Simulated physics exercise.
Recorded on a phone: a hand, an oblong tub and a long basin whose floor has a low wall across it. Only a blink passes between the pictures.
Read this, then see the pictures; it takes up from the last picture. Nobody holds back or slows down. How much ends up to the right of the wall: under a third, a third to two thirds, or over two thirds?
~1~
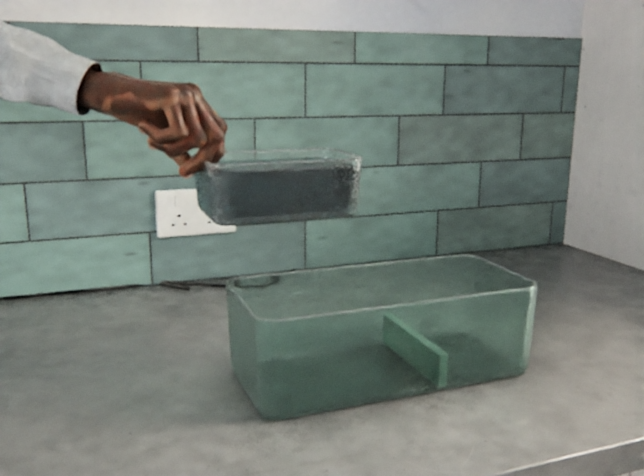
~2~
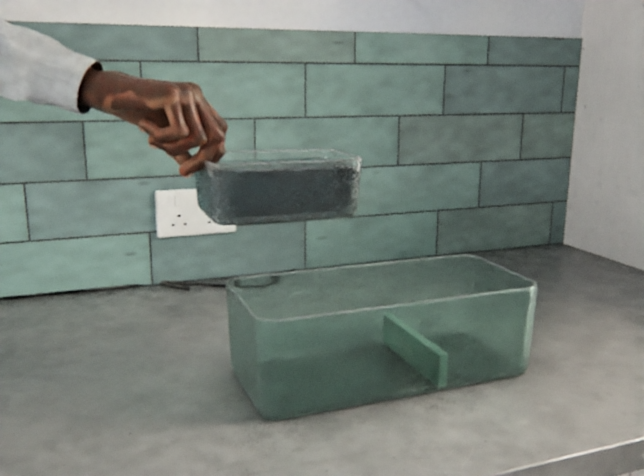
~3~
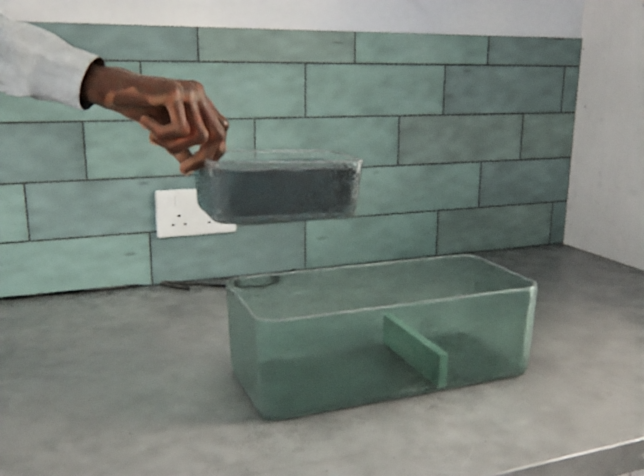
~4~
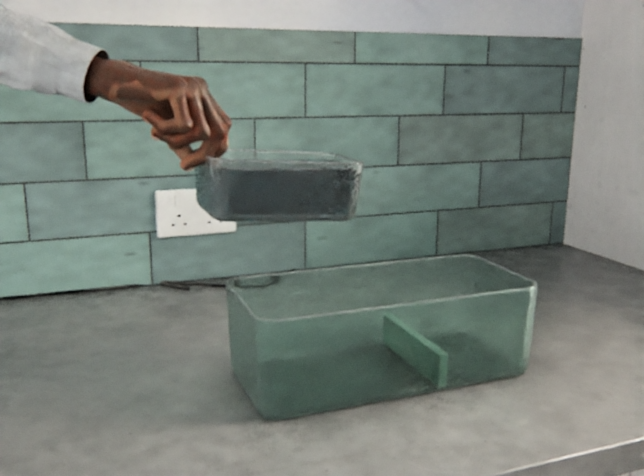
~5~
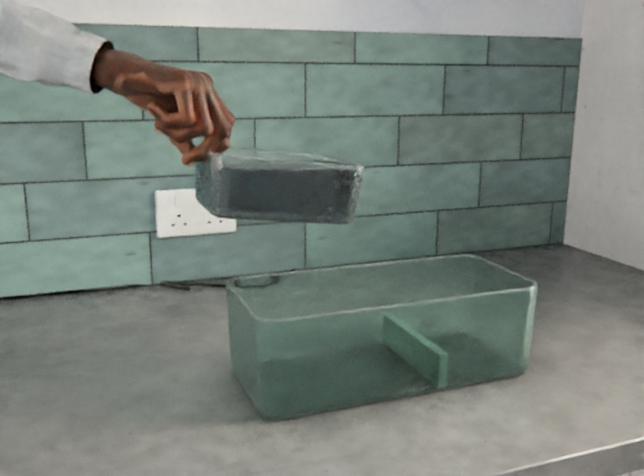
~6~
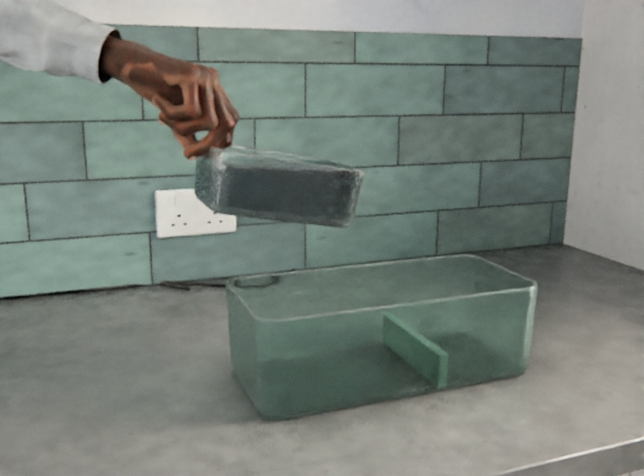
Under a third.
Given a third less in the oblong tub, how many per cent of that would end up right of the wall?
Roughly 5 percent.
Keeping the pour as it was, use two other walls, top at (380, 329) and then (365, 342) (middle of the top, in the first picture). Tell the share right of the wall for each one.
65 % then 70 %, approximately.
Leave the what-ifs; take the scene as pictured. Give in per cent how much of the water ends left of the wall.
Close to 75 percent.
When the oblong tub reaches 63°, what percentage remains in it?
About 35 per cent.
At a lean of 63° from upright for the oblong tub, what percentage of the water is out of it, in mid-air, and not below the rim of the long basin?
About 40 per cent.
A moment on, the oblong tub is tipped part way and 37 per cent is still to pour, 19 is left of the wall and 2 right of it.
Next, the oblong tub is tipped on its side and 7 per cent is still to pour, 70 is left of the wall and 17 right of it.
Then the oblong tub is tipped on its side and 1 per cent is still to pour, 74 is left of the wall and 17 right of it.
Later the oblong tub is tipped on its side and 0 per cent is still to pour, 76 is left of the wall and 17 right of it.
At rest 76 per cent lies left of the wall, 17 right of it and 7 outside.
